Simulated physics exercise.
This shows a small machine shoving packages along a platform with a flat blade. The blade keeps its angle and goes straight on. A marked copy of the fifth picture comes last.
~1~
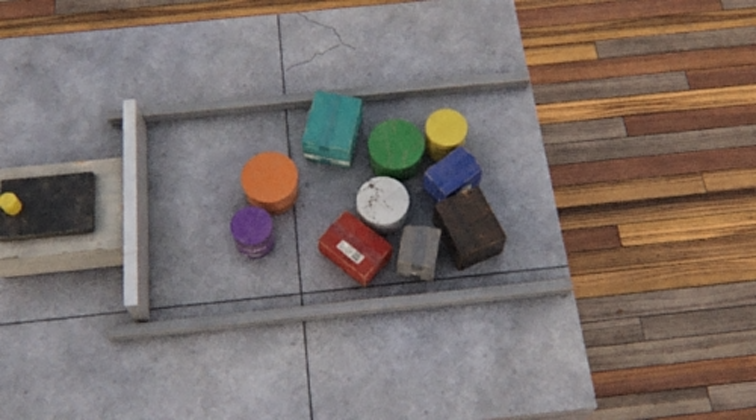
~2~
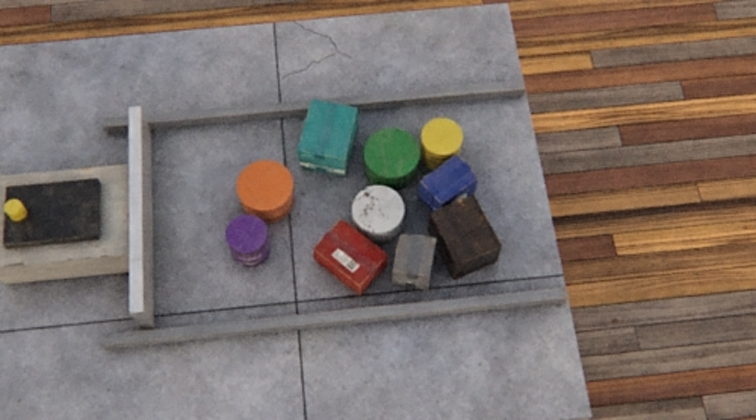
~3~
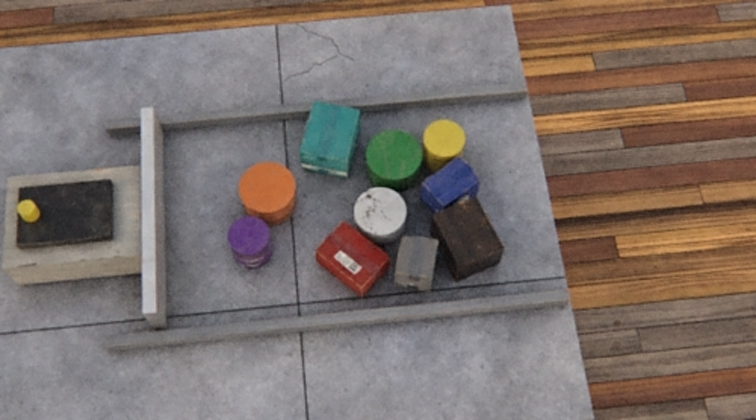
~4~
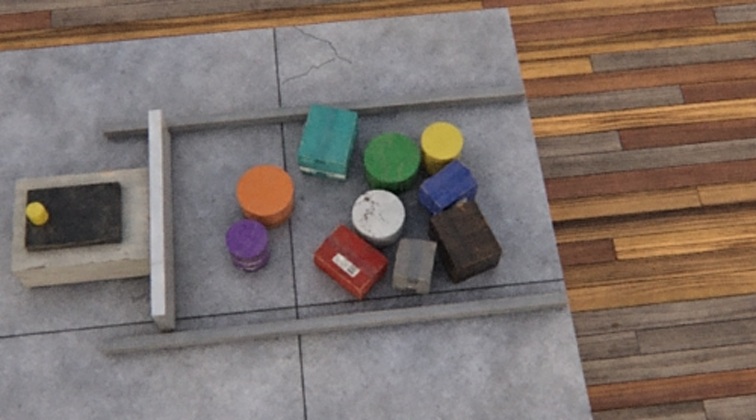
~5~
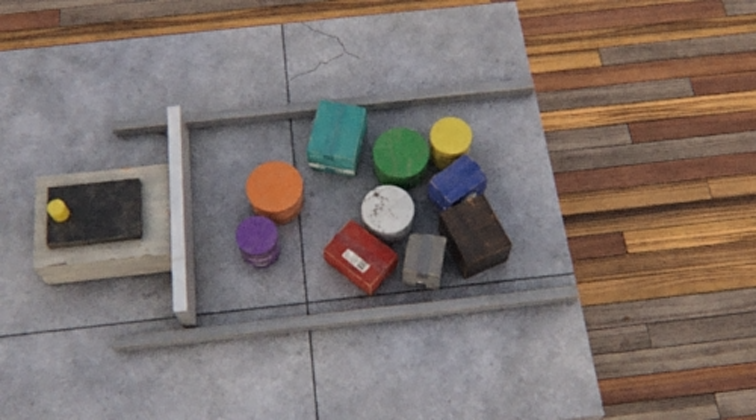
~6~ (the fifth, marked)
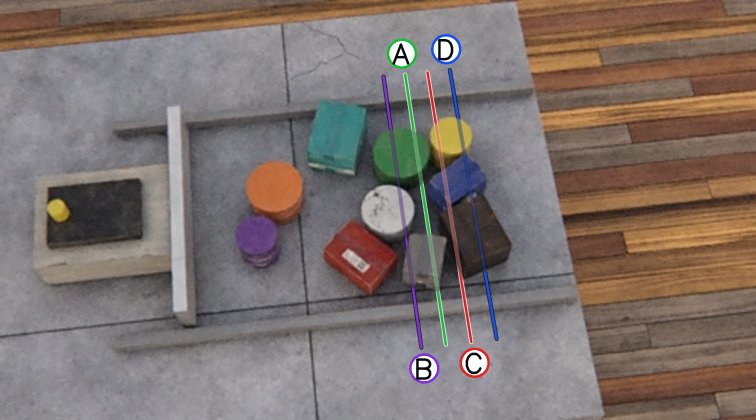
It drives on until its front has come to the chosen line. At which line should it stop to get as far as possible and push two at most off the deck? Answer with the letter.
C is the last line within the limit.
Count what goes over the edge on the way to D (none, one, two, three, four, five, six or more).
By then, three.
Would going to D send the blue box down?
By then, yes.
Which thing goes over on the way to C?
The yellow pail goes over.
On the copy, A at (424, 201); B at (401, 203); C at (448, 198); D at (472, 196).
On C. First, robot (200, 201); purple pail (308, 237); orange pail (311, 190).
Then, robot (298, 191); yellow pail (492, 135); black crate (496, 243).
Finally, robot (372, 183); yellow pail over the edge; black crate (568, 236); one fallen.
By contrast, A is within the limit but short; B is within the limit but short; D drops three.
